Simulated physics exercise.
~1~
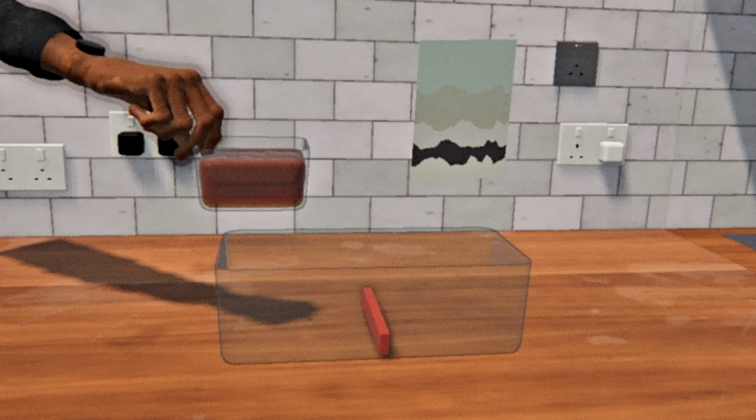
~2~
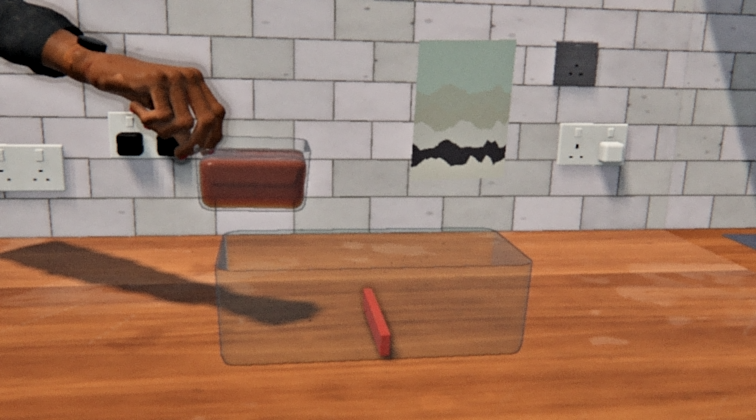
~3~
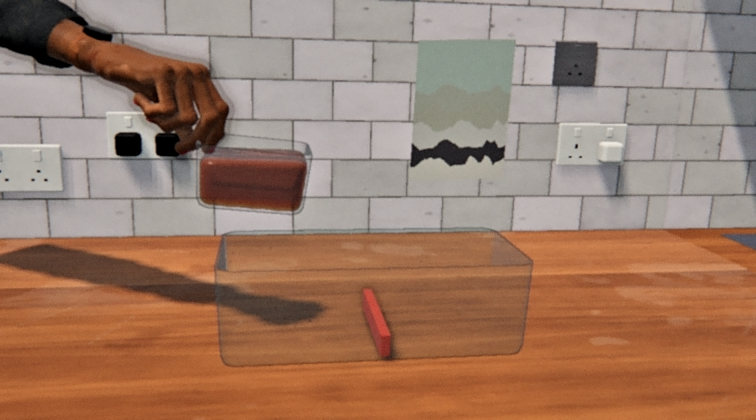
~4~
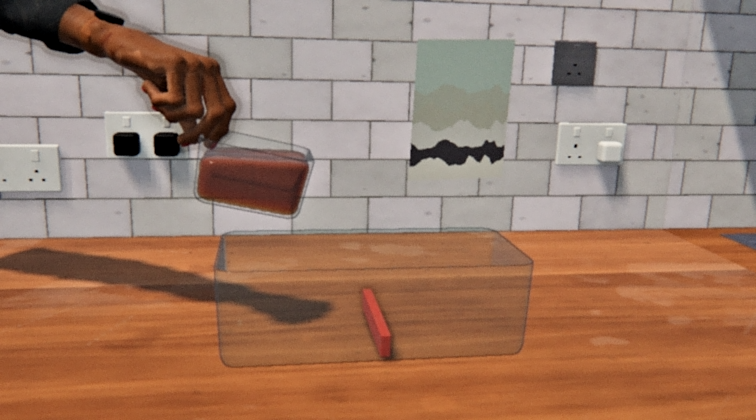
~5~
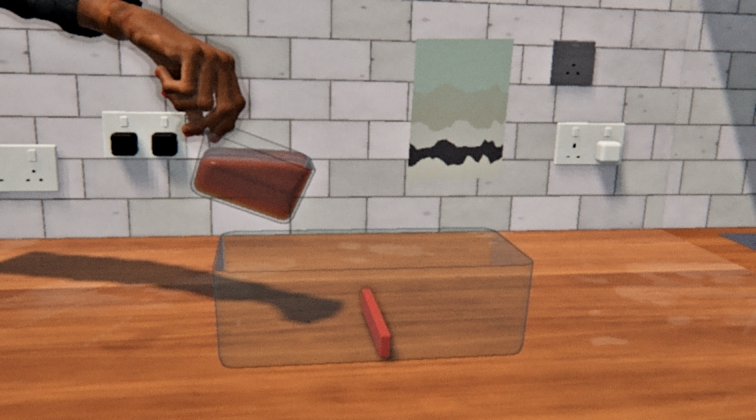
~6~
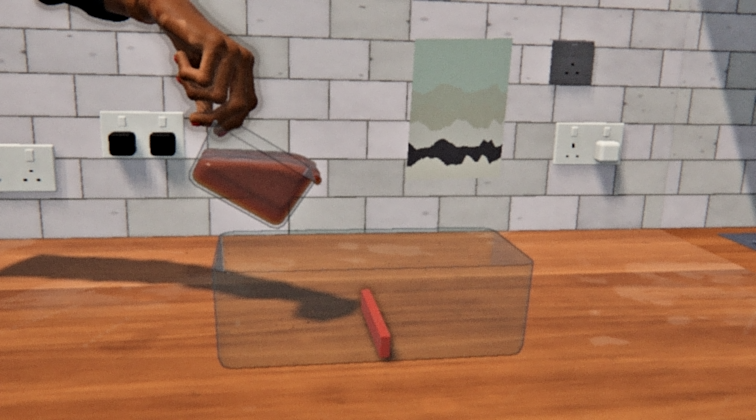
Kitchen worktop, a hand tilting a small clear container of reddish-brown tea rightward above a long transparent basin with a red divider.
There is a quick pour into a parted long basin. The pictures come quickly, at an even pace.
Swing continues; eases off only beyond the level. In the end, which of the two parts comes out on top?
The fullest part is going to be the left one.
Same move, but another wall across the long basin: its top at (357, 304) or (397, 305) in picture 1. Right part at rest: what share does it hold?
In order, near 45 and 10 in a hundred.
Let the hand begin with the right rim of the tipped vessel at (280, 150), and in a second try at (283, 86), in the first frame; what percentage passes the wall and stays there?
First try 20 %, second try 15 %.
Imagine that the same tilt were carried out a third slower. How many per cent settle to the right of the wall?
Some 20 per cent.
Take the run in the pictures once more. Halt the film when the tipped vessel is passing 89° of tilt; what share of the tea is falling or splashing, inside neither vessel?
That comes to near 25 percent.
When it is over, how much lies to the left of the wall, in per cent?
Around 80 %.
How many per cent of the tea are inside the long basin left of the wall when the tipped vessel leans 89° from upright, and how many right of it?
Left 45, right 5.
A moment on, the tilt is 89° and 24 per cent is still to pour, 47 is left of the wall and 5 right of it.
Next, the tilt is 107° and 4 per cent is still to pour, 79 is left of the wall and 12 right of it.
Then the tilt is 107° and 0 per cent is still to pour, 82 is left of the wall and 17 right of it.
Later the tilt is 107° and 0 per cent is still to pour, 80 is left of the wall and 18 right of it.
Finally, 80 per cent lies left of the wall, 18 right of it and 2 outside.
